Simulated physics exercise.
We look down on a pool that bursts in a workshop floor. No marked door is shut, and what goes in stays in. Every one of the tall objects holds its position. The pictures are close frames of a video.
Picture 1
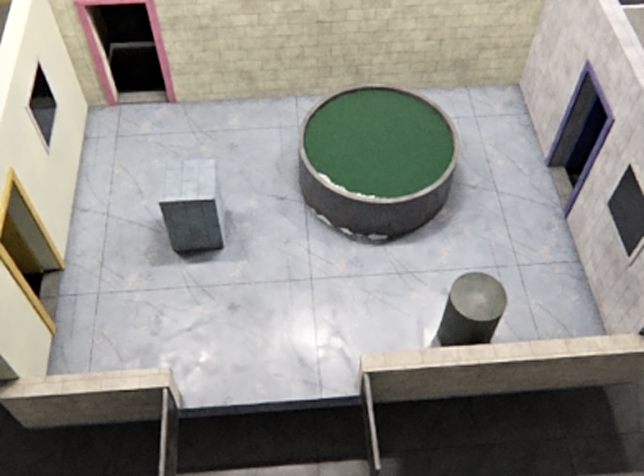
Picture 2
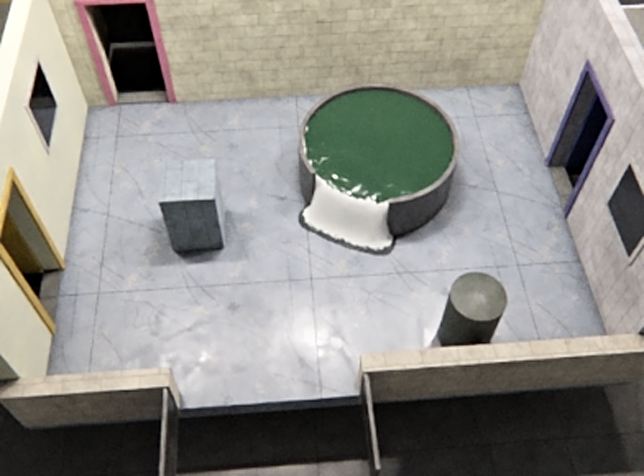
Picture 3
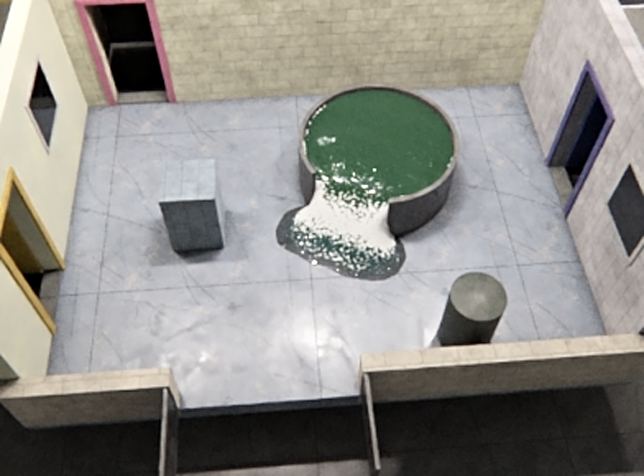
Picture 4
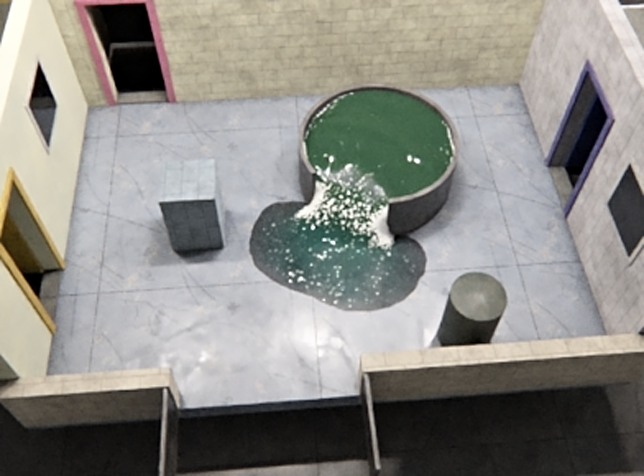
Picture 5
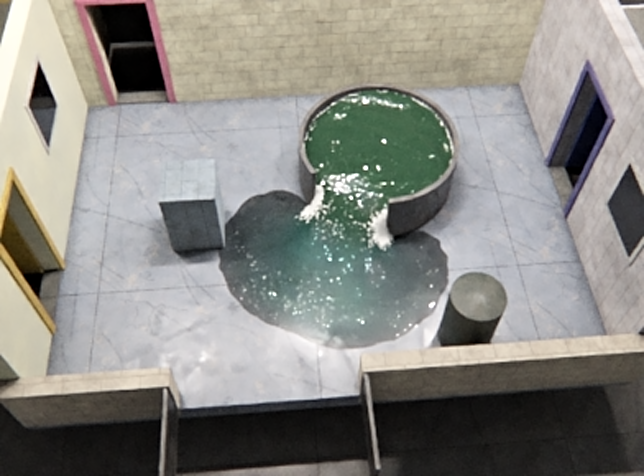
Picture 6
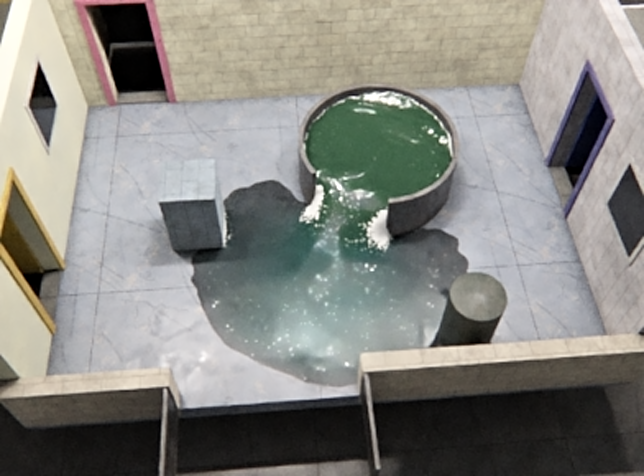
In a workshop, a round tank of still green water burst open at its front, and the water poured out in white froth, then spread across the grey floor between a block and a cylinder.
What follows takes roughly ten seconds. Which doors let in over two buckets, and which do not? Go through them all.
At the end, the yellow door surpasses two buckets; the pink door surpasses two buckets; the blue door does not surpass two buckets.
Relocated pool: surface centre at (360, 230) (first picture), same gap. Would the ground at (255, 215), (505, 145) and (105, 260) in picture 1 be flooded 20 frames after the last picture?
Spot by spot, in the order asked: Untouched, untouched, swamped.
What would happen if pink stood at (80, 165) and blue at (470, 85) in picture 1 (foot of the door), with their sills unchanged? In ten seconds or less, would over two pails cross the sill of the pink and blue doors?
Briefly, the pink door never reaches it and the blue door never reaches it.
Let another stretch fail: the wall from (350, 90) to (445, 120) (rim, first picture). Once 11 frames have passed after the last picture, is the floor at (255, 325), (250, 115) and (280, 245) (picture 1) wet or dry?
In that order: No water, wet, dry.
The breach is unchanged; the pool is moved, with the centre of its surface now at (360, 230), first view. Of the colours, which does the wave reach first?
That would be the yellow door, I say.
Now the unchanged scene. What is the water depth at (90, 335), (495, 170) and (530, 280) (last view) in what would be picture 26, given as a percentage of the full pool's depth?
Respectively 20, 0 and 2 per cent.
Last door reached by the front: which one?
Answer: The pink door.
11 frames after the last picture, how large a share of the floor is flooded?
About 40 percent.
A moment on, water covers 35 % of the floor; the yellow door not reached, the pink door not reached, the blue door not reached.
Next, water covers 40 % of the floor; the yellow door wet at the sill, nothing in, the pink door not reached, the blue door not reached.
Then, water covers 50 % of the floor; the yellow door over two buckets in, the pink door not reached, the blue door not reached.
Later, water covers 75 % of the floor; the yellow door over two buckets in, the pink door under two buckets in, the blue door wet at the sill, nothing in.
In the end, water covers 95 % of the floor; the yellow door over two buckets in, the pink door over two buckets in, the blue door wet at the sill, nothing in.
